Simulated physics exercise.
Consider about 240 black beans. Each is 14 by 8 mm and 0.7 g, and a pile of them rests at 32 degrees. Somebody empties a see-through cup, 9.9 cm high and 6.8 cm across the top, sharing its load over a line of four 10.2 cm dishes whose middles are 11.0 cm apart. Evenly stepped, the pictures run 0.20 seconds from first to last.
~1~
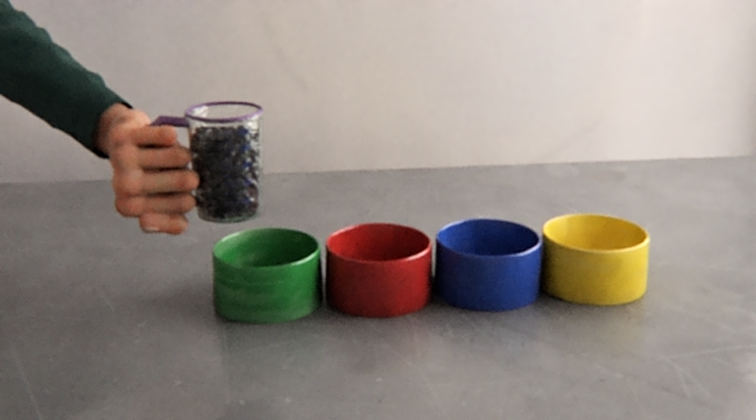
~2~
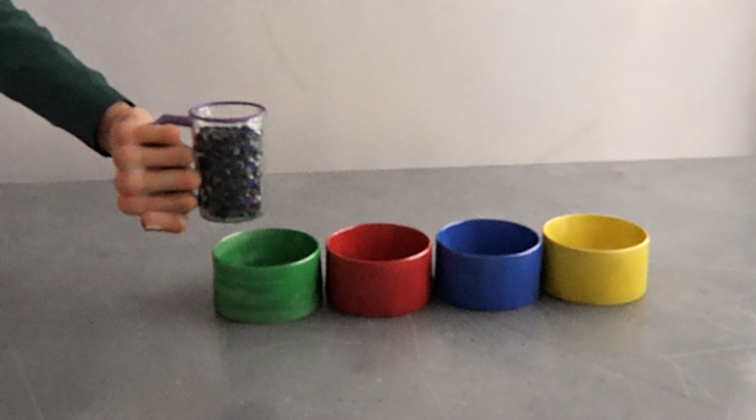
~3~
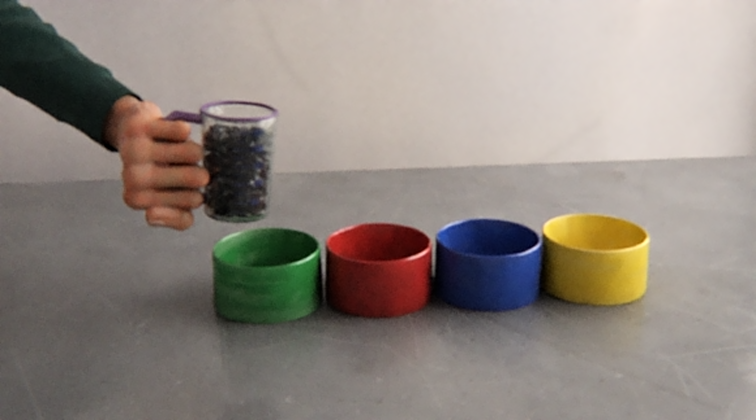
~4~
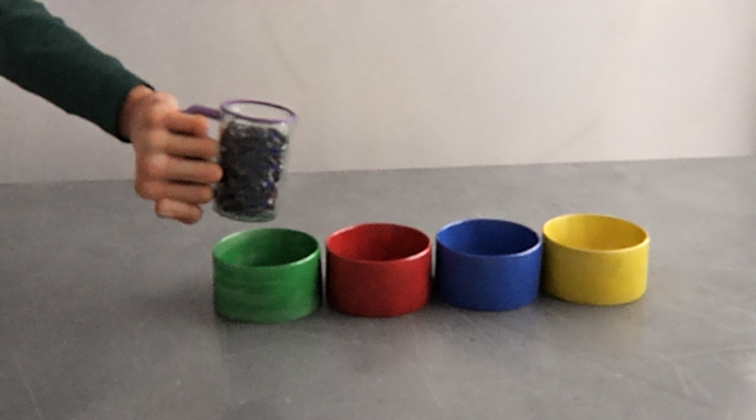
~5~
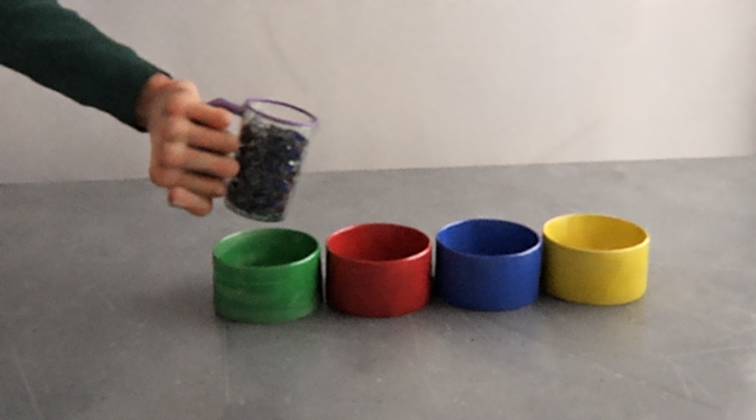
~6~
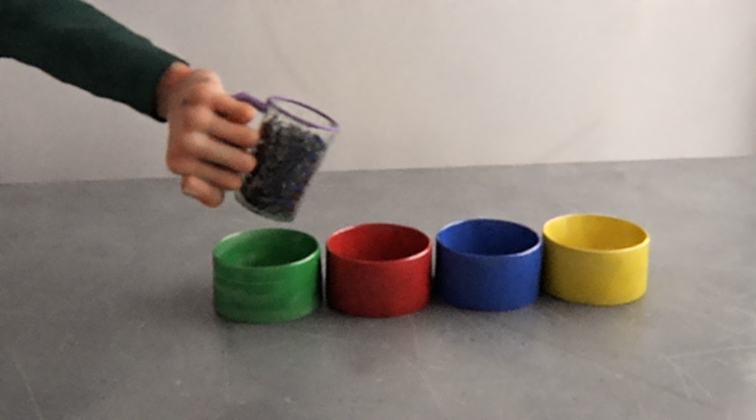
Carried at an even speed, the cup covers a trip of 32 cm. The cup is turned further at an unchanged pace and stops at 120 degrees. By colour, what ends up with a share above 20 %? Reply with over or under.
Red under, blue under, green under, yellow over, counter under.
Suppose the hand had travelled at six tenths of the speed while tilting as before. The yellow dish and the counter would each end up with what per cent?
Yellow: 10; counter: 10.
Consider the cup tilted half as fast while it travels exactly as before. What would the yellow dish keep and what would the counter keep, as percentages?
Then yellow ends at 90 and the counter at 10.
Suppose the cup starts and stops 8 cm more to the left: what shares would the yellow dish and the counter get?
Then I'd expect yellow at 40 and the counter at 20.
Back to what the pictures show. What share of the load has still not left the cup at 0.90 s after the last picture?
About 0 percent of the load.
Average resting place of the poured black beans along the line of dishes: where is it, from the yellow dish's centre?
I'd say about 2 cm, heading up the x axis.
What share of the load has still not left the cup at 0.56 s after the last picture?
Around 80 in a hundred.
Then, 0.34 s after the last picture, tilt 85 degrees; cup holds 100 %.
Then, 0.56 s after the last picture, tilt 119 degrees; cup holds 80 %, blue 5 %, yellow 15 %.
Then, 0.90 s after the last picture, tilt 120 degrees; cup holds 0 %, blue 5 %, yellow 85 %.
In the end, red 0 %, blue 5 %, green 0 %, yellow 85 %, counter 15 %.
